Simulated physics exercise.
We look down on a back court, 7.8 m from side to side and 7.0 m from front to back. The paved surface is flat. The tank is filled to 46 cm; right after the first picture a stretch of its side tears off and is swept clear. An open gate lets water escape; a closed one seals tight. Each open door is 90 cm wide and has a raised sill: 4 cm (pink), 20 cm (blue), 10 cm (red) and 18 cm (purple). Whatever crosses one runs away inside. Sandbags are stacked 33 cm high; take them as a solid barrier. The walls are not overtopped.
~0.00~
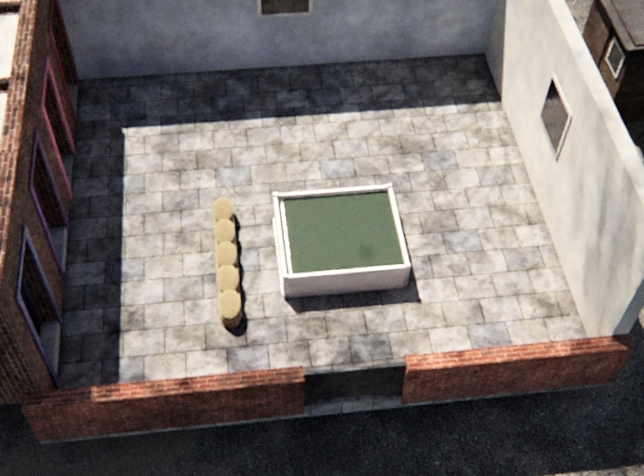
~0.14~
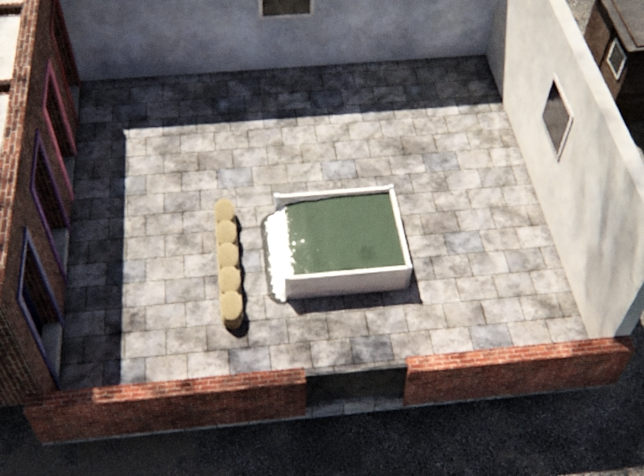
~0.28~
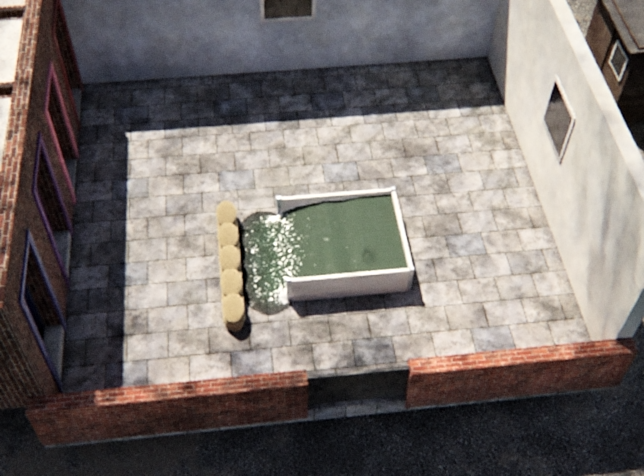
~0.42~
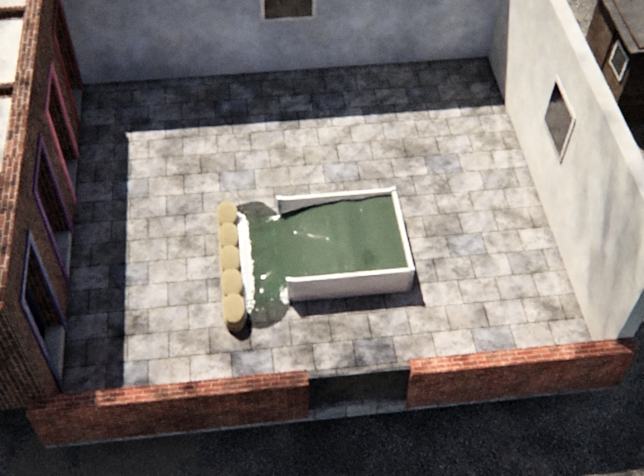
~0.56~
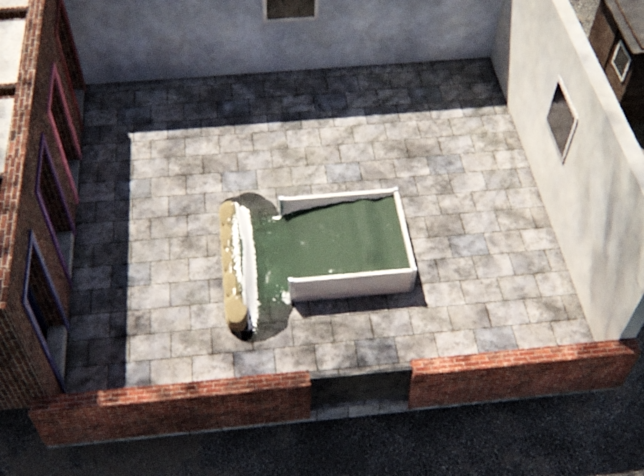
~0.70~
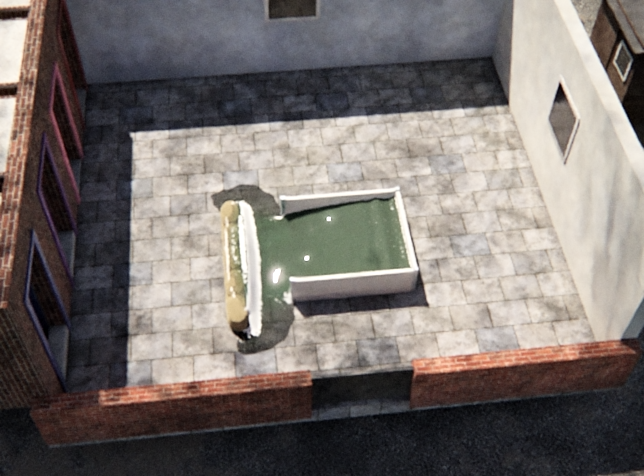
At first, a white-walled tank of green water sits whole and still on a paved court beside a row of tan sandbags. Its left side breaks away and water pours out in white froth across the paving, then reaches the sandbags, piles against them and spreads around toward both ends of the row.
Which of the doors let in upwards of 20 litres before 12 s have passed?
Within that time: At the pink door it stays under the limit; at the blue door it keeps below the limit; at the red door it does not reach the limit; at the purple door it stays under the limit.
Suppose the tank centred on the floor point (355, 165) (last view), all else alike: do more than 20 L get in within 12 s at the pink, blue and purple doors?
Then: Pink past it, blue not over, purple under.
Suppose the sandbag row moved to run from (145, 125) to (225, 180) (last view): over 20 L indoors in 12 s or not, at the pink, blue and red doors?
Then: Pink over, blue under, red below.
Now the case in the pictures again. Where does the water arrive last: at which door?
The pink one.
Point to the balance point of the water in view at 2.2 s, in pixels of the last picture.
At about (291, 259).
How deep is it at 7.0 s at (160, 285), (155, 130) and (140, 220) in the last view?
Roughly 2, 3 and 2 cm, in turn.
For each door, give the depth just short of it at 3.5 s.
Depths in cm: Pink 0, blue 4, red 0, purple 0.
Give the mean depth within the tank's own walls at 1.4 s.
About 24 cm.
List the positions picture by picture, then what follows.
The tank at (339, 232) is whole and still, 46 cm deep, in the first picture.
The front is at (280, 299), 0.8 m from the gap at (284, 251); 0.3 m2 of floor is under water; 46 cm left at the back of the tank, in the second picture.
Water pours out at (286, 254) and has run 1.0 m, to (267, 310); typically 8 cm deep outside, 46 cm at the tank's back, in the third picture.
The front is at (248, 322), 1.3 m from the gap at (286, 255); 1.4 m2 of floor is under water; 46 cm left at the back of the tank, in the fourth picture.
Water pours out at (288, 255) and has run 1.5 m, to (248, 336); typically 13 cm deep outside, 44 cm at the tank's back, in the fifth picture.
The front is at (245, 343), 1.7 m from the gap at (290, 255); 2.0 m2 of floor is under water; 38 cm left at the back of the tank, in the sixth picture.
After 1.4 s water covers 10 % of the floor and is deepest (35 cm) near (247, 267); pink door not reached, blue door not reached, red door not reached, purple door not reached.
After 2.2 s water covers 20 % of the floor and is deepest (25 cm) near (249, 286); pink door not reached, blue door not reached, red door not reached, purple door not reached.
After 3.5 s water covers 40 % of the floor and is deepest (14 cm) near (282, 274); pink door not reached, blue door 4 cm at the sill, 0 L in, red door not reached, purple door not reached.
After 7.0 s water covers 70 % of the floor and is deepest (9 cm) near (260, 285); pink door 4 cm at the sill, 0 L in, blue door 4 cm at the sill, 0 L in, red door 4 cm at the sill, 0 L in, purple door 2 cm at the sill, 0 L in.
After 12.0 s water covers 90 % of the floor and is deepest (6 cm) near (260, 276); pink door 3 cm at the sill, 1 L in, blue door 2 cm at the sill, 0 L in, red door 3 cm at the sill, 0 L in, purple door 3 cm at the sill, 0 L in.
